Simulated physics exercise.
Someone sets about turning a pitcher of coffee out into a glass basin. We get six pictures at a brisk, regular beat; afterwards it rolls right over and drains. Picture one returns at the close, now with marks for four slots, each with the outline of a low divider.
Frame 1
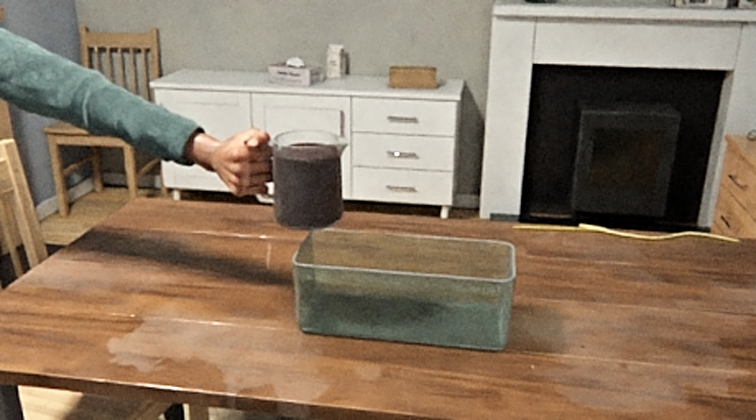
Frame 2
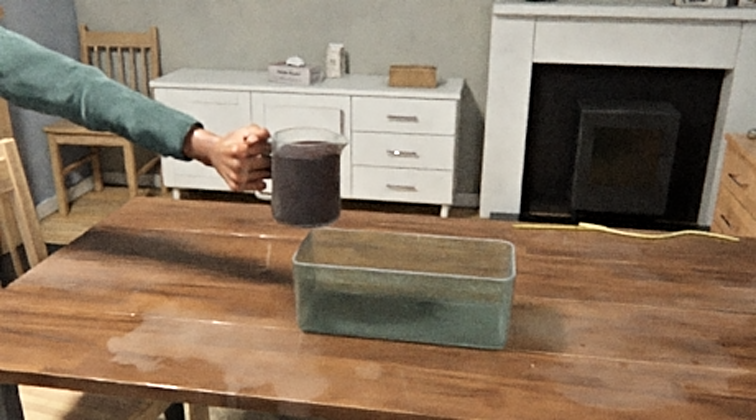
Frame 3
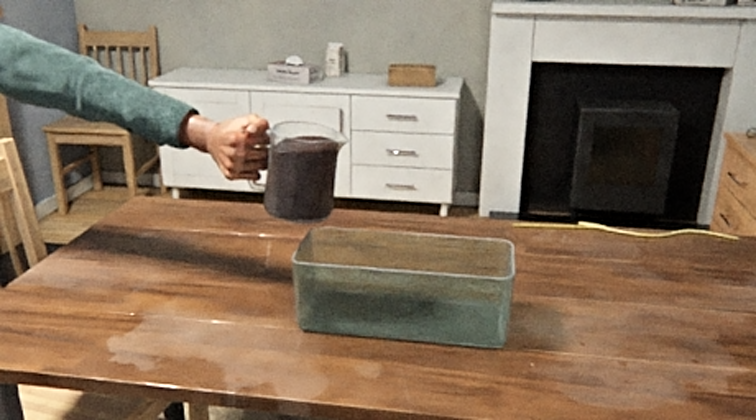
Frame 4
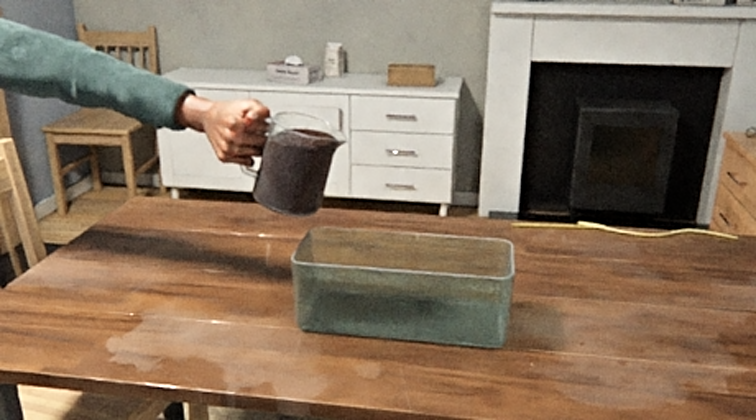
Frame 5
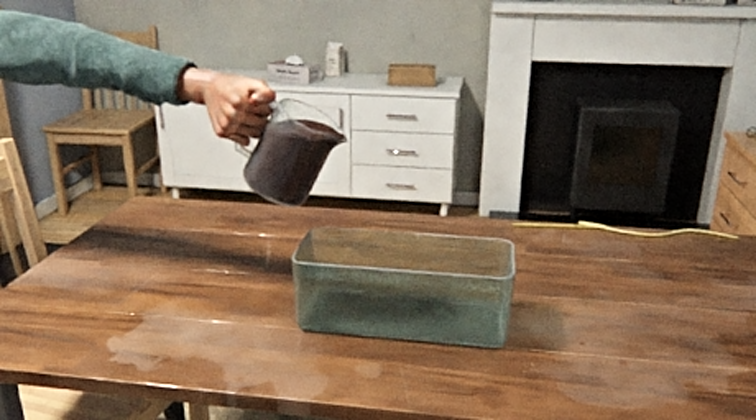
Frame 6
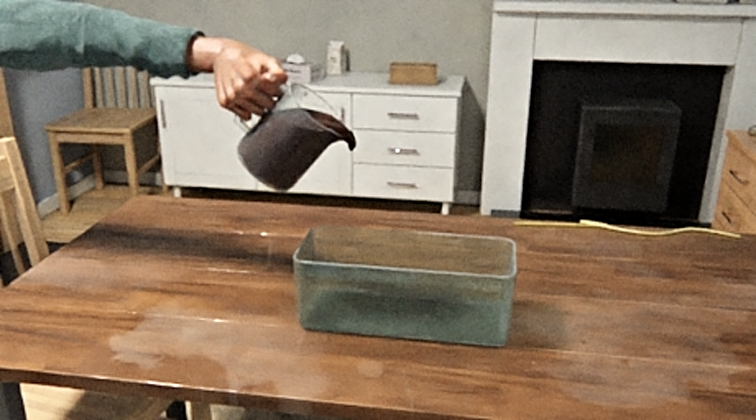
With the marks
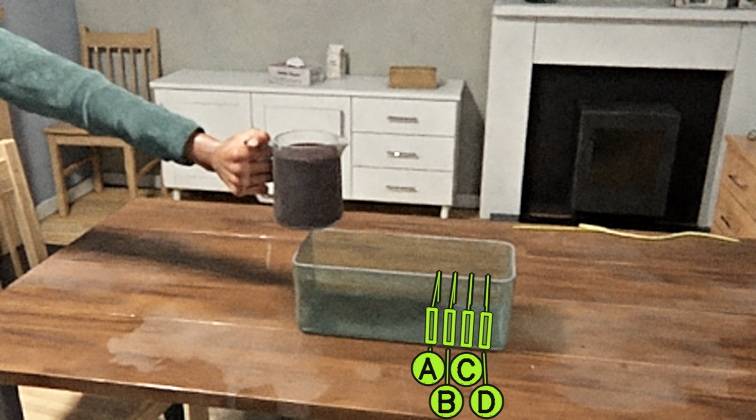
At a wooden table, a hand tilts a pitcher until dark liquid crosses its lip.
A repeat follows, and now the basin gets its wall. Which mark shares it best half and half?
The best place is A.
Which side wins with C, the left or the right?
The left side.
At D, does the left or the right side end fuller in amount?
More ends on the left.
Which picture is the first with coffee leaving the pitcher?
Picture 6.
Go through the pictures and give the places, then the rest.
The first frame shows upright, lip at (348, 143); basin from (298, 328) to (507, 347); nothing has left yet.
The second frame shows upright, lip at (348, 142); nothing has left yet.
The third frame shows tipped about 8°, lip at (347, 141); nothing has left yet.
The fourth frame shows tipped about 16°, lip at (346, 141); nothing has left yet.
The fifth frame shows tipped about 28°, lip at (346, 140); nothing has left yet.
The sixth frame shows tipped about 42°, lip at (347, 139); coffee is over the lip, down to (352, 148).
In lime, A at (430, 348); B at (448, 349); C at (465, 351); D at (483, 353).
With A, about 55 % ends left of the wall and 41 % right of it; 4 % is lost outside.
With B, about 82 % ends left of the wall and 10 % right of it; 8 % is lost outside.
With C, about 88 % ends left of the wall and 5 % right of it; 7 % is lost outside.
With D, about 88 % ends left of the wall and 6 % right of it; 6 % is lost outside.
